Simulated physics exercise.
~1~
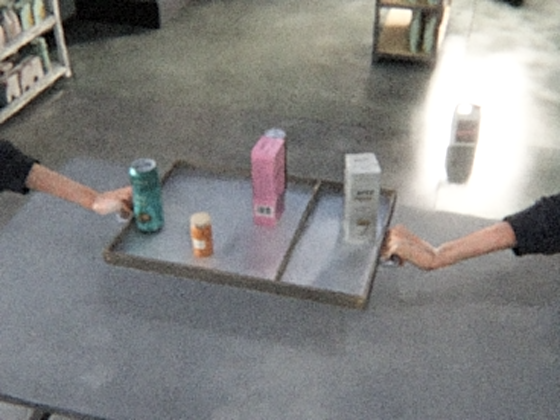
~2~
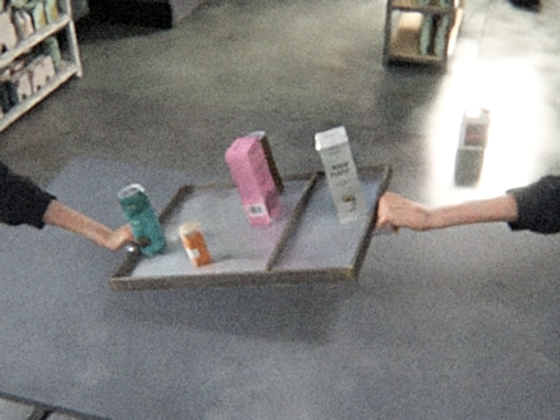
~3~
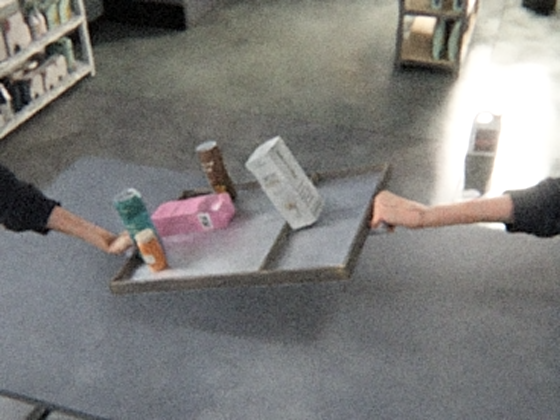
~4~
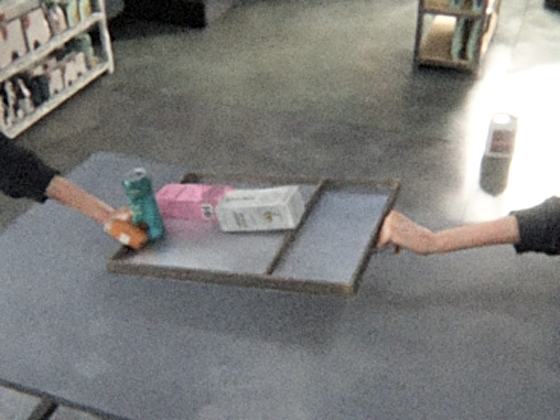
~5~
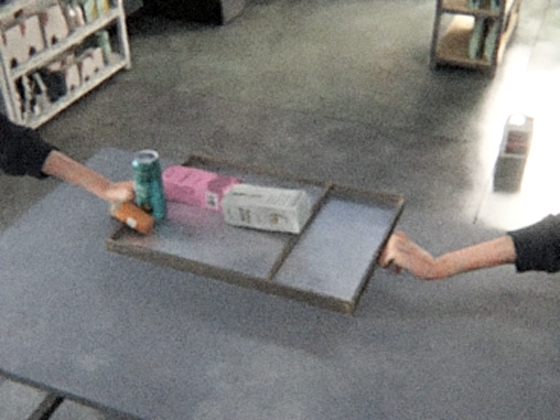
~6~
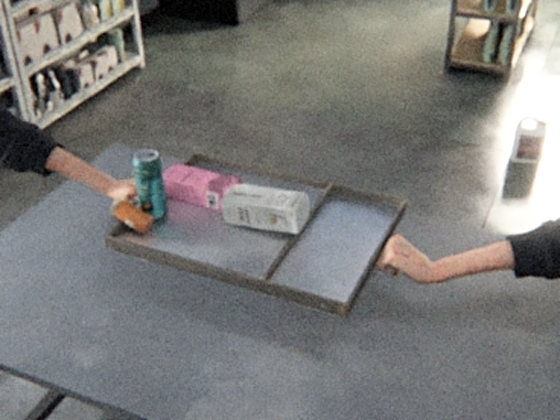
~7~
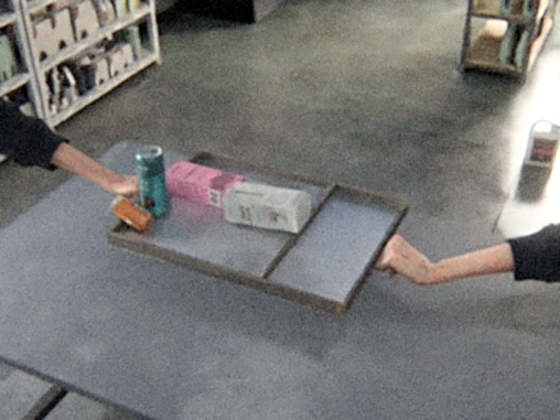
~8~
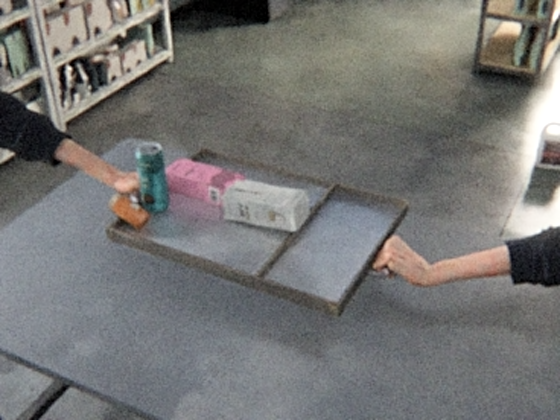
The clip shows two hands holding a divided tray of upright containers above a table and tipping it left, so the cartons and orange bottle topple and a brown can leaves the tray, before levelling it with the turquoise can upright and the cartons and orange bottle lying down.
